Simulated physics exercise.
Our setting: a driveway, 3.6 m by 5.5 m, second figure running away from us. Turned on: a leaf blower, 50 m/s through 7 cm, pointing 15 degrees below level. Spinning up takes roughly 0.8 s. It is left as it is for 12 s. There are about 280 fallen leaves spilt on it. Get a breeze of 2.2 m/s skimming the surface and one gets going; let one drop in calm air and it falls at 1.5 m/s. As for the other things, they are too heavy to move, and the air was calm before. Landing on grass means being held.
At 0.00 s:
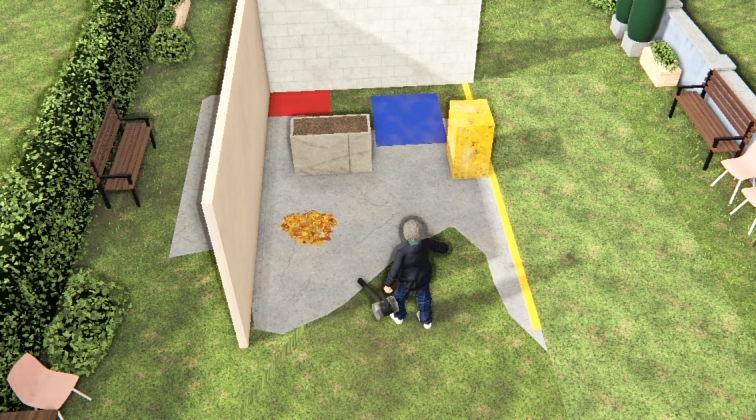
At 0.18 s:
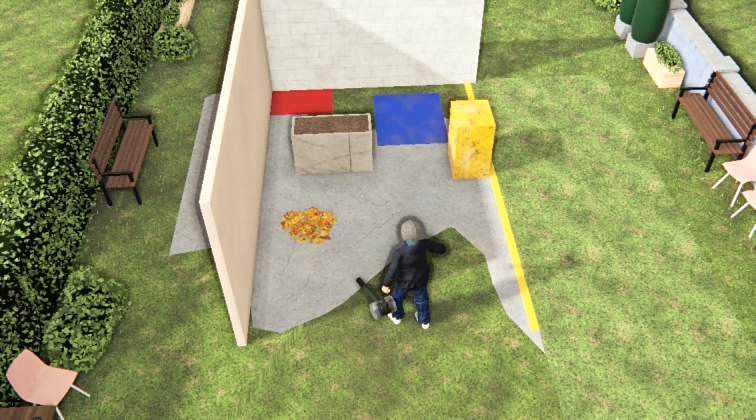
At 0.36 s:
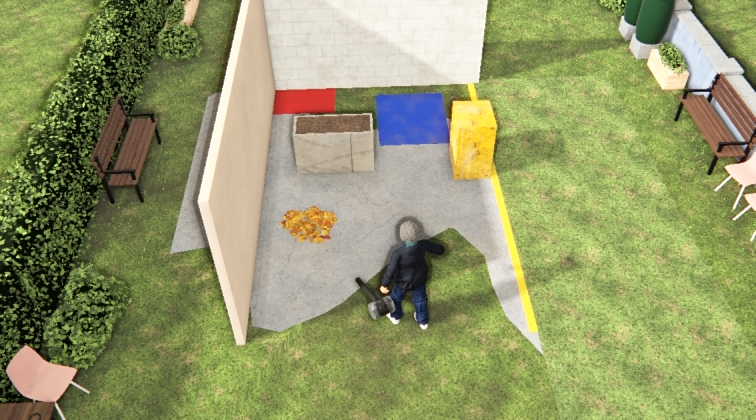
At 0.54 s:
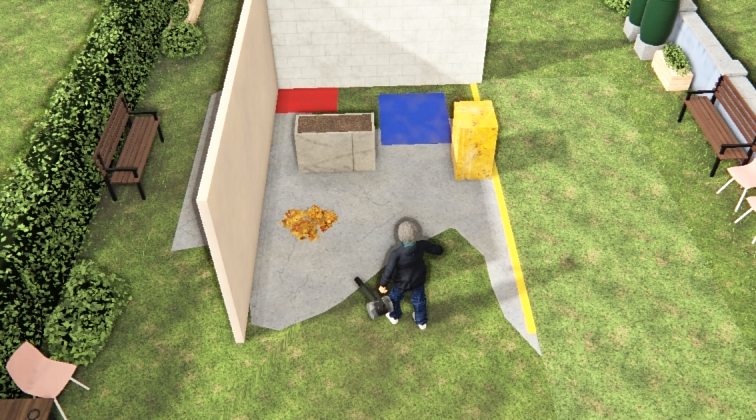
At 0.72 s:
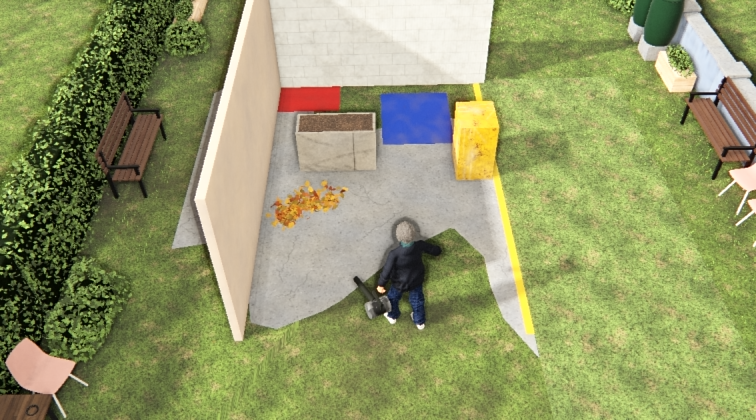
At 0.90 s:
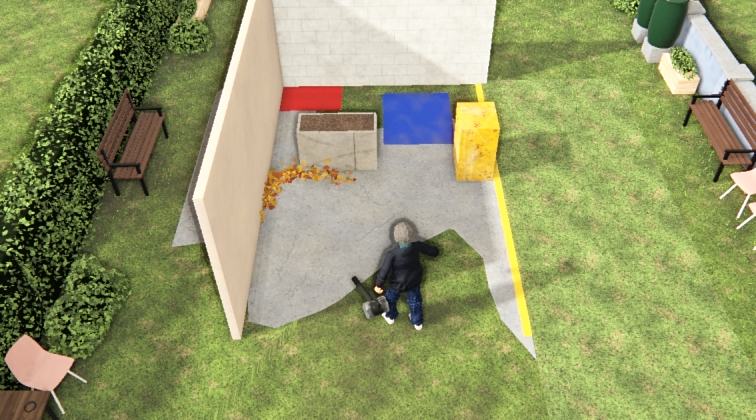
At first, a person in dark clothing stands at the edge of a paved patch, holding a leaf blower near a small pile of orange leaves that lies still. Then the leaves begin to shift and spread away from the person, sliding across the paving toward the wall and planter in a scattered band.
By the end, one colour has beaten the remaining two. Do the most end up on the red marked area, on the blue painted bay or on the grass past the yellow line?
It is red.
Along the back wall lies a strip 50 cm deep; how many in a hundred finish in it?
Share: Approx. 70 %.
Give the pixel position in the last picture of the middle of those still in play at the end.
Near (392, 90).
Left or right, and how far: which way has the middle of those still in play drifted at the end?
Rightward, some 1.2 m.
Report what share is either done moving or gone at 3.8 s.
It comes out at some 15 %.
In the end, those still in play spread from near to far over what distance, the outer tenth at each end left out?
That comes to close to 2.0 m, I reckon.
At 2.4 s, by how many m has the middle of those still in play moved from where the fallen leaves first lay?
Around 3.4 m away.
After 2.4 s, 86 % are on the move or not yet settled, 72 % are on the red marked area, 0 % on the grass past the yellow line and 0 % on the blue painted bay; the middle of those still in play is near (306, 90).
After 3.8 s, 83 % are on the move or not yet settled, 42 % are on the red marked area, 0 % on the grass past the yellow line and 0 % on the blue painted bay; the middle of those still in play is near (323, 85).
After 6.6 s, 70 % are on the move or not yet settled, 31 % are on the red marked area, 1 % on the grass past the yellow line and 1 % on the blue painted bay; the middle of those still in play is near (378, 88).
After 12.0 s, at the end, 26 % are on the red marked area, 2 % on the grass past the yellow line and 1 % on the blue painted bay; the middle of those still in play is near (392, 90).
